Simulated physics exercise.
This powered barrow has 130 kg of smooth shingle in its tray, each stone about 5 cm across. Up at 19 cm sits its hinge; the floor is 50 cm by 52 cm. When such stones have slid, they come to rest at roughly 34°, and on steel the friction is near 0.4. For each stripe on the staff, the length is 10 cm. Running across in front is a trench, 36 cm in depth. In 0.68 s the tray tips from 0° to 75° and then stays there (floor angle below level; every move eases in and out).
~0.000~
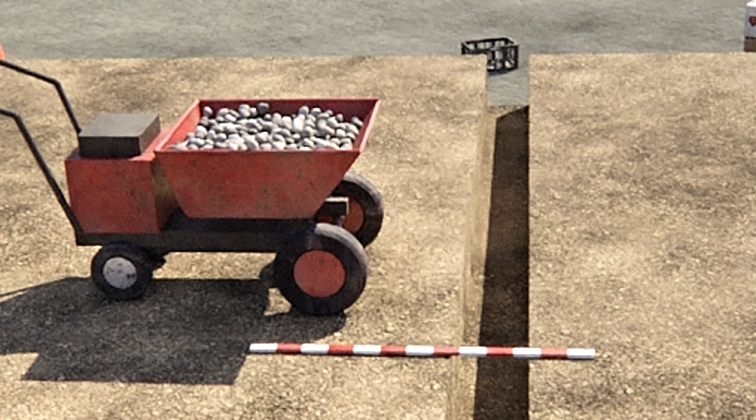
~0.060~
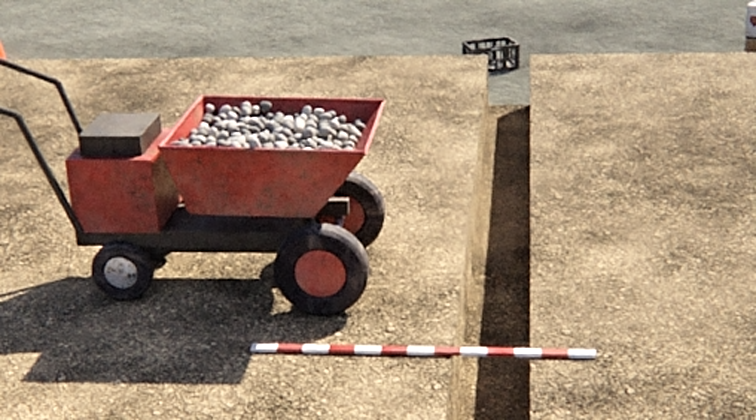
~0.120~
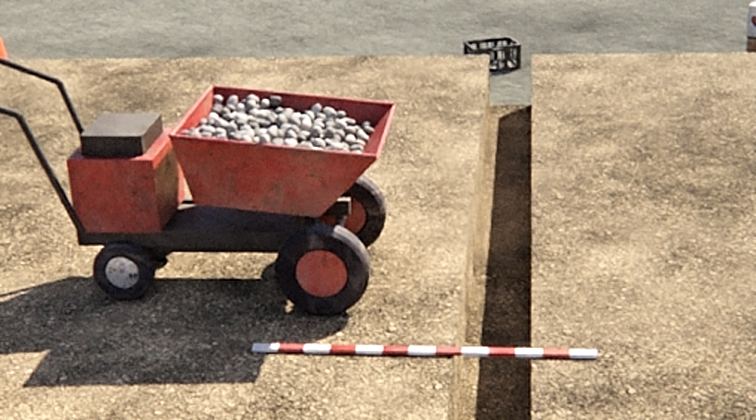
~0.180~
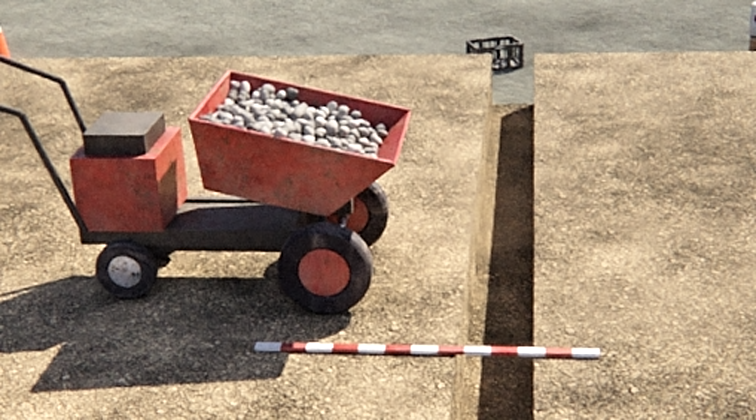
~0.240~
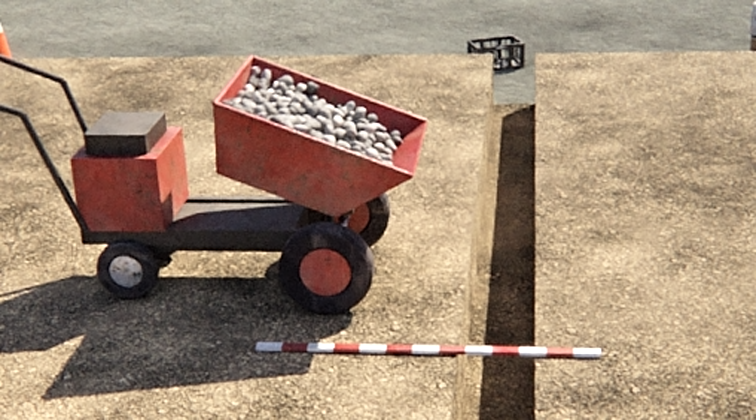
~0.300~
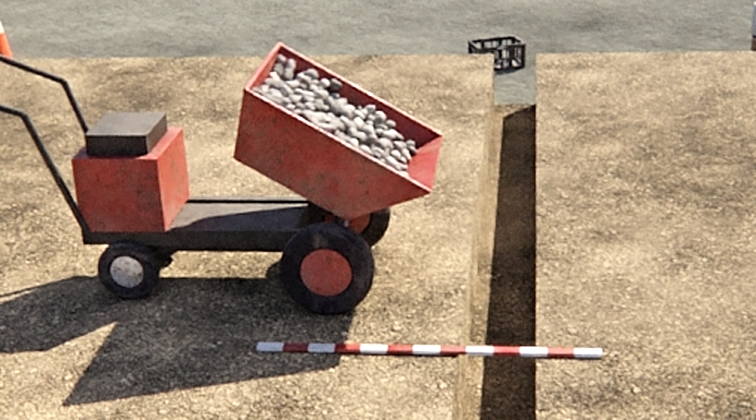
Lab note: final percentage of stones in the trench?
Approx. 72 %.
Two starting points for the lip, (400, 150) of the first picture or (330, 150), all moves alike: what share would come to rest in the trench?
First place: Near 30%; second place: Near 90%.
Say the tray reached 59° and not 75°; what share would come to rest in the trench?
With that change, near 55 per cent.
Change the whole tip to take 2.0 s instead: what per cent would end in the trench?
Roughly 90% would finish there.
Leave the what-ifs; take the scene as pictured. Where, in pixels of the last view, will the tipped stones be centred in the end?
Somewhere near pixel (518, 332).
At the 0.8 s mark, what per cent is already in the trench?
Close to 35 per cent at that time.
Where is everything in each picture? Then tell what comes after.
In the first picture, lip at (360, 152), floor tilted 0°, highest stones at (273, 121).
In the second picture, the tray is at 2°, its lip at (365, 153); the top of the load is at (255, 119); the stones move at 0.4 m/s on average.
In the third picture, lip at (377, 158), floor tilted 6°, highest stones at (245, 108); the stones move at 0.8 m/s on average.
In the fourth picture, the tray is at 13°, its lip at (394, 165); the top of the load is at (243, 96); the stones move at 1.1 m/s on average.
In the fifth picture, lip at (413, 176), floor tilted 21°, highest stones at (259, 84); the stones move at 1.3 m/s on average.
In the sixth picture, the tray is at 31°, its lip at (430, 193); the top of the load is at (280, 75); the stones move at 1.4 m/s on average.
After 0.5 s the floor is at 63°; 100 % in the tray; the foremost stones are at (458, 218).
After 0.8 s the floor is at 75°; 56 % in the tray, 36 % in the trench, 8 % past the trench; the foremost stones are at (565, 271).
After 1.1 s the floor is at 75°; 11 % in the tray, 61 % in the trench, 28 % past the trench; the foremost stones are past the picture's edge.
After 3.1 s the floor is at 75°; 0 % in the tray, 72 % in the trench, 28 % past the trench; the foremost stones are past the picture's edge.
